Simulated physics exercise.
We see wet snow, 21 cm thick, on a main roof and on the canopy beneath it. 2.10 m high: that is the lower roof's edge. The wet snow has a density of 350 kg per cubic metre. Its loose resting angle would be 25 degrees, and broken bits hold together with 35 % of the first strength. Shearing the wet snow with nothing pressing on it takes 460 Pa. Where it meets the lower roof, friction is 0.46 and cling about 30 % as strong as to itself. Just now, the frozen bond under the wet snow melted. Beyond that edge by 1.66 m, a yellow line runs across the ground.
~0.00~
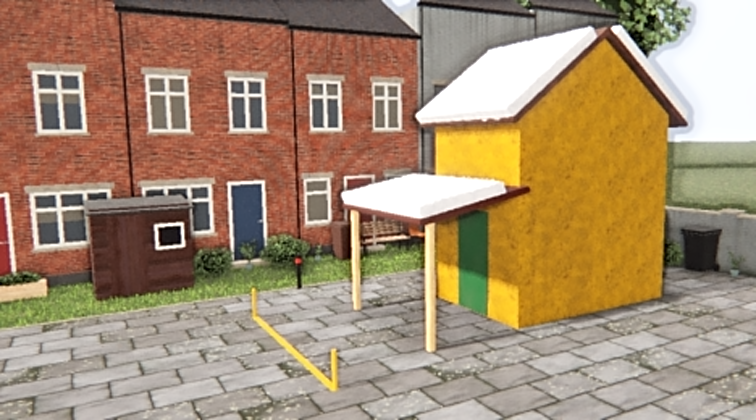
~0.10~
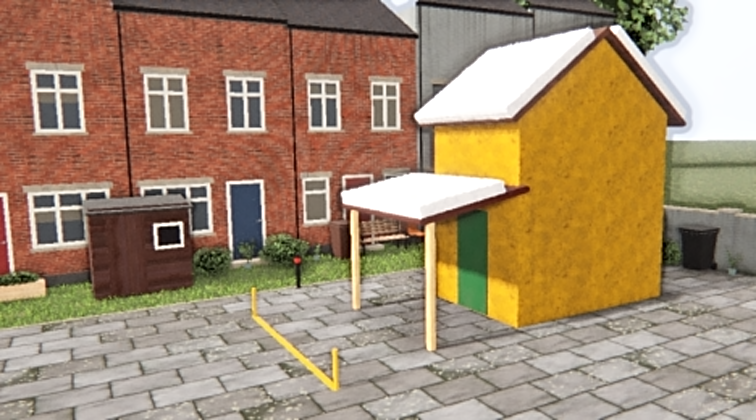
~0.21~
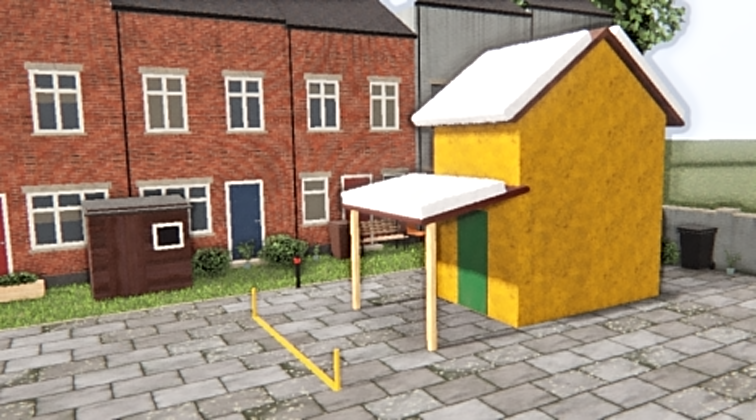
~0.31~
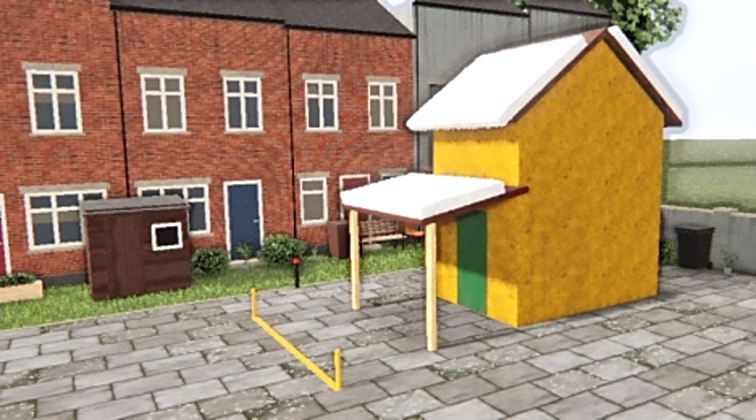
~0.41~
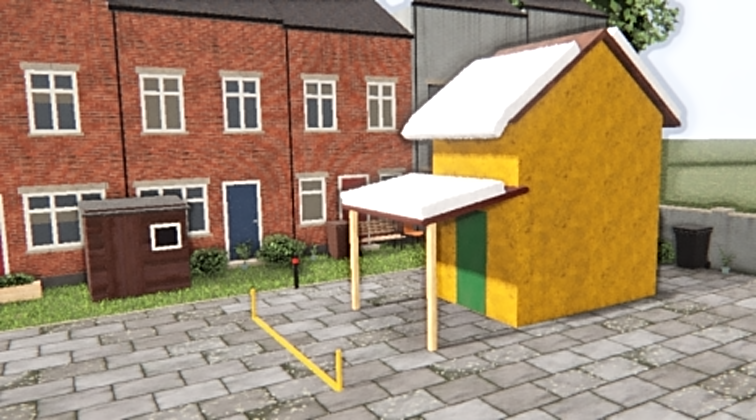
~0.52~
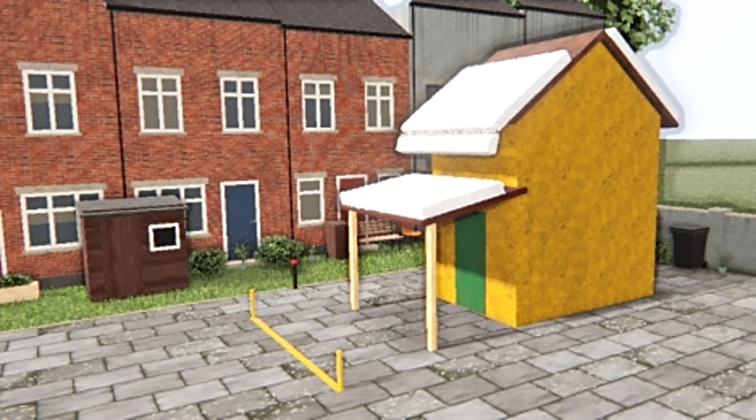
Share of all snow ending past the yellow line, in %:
Roughly 29 %.
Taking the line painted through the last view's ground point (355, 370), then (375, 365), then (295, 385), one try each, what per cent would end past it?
In order, some 40, 45 and 20 percent would end past it.
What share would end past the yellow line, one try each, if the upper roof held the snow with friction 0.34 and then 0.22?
I'd say 12 %, followed by 20 %.
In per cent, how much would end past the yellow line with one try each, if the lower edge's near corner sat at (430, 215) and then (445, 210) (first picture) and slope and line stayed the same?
30 %, 30 %.
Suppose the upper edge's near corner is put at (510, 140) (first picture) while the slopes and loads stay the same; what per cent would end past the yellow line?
Result: Near 8 %.
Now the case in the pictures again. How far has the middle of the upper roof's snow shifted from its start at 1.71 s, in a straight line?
About 4.2 m.
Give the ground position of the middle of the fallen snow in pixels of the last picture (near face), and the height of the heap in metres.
(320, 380), 0.2 m.
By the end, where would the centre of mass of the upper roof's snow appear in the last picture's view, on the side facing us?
I'd put it at around pixel (355, 315).
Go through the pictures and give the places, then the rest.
In the first picture, front end of the wet snow at (511, 104).
In the second picture, front end of the wet snow at (510, 117), its middle shifted 2.6 cm, 1 % of it past the upper edge, in one piece.
In the third picture, front end of the wet snow at (507, 114), its middle shifted 10 cm, 4 % of it past the upper edge, in one piece.
In the fourth picture, front end of the wet snow at (502, 122), its middle shifted 23 cm, 10 % of it past the upper edge, in one piece.
In the fifth picture, front end of the wet snow at (496, 124), its middle shifted 41 cm, 18 % of it past the upper edge, cracking.
In the sixth picture, front end of the wet snow at (489, 141), its middle shifted 65 cm, 28 % of it past the upper edge, cracking.
By 1.06 s, none is below the lower edge and 0 % is past the line.
By 1.71 s, 46 % is below the lower edge and 5 % is past the line.
By 2.35 s, 56 % is below the lower edge and 29 % is past the line.
By 3.00 s, 56 % is below the lower edge and 29 % is past the line.
By 3.10 s, at the end, 56 % is below the lower edge and 29 % is past the line.
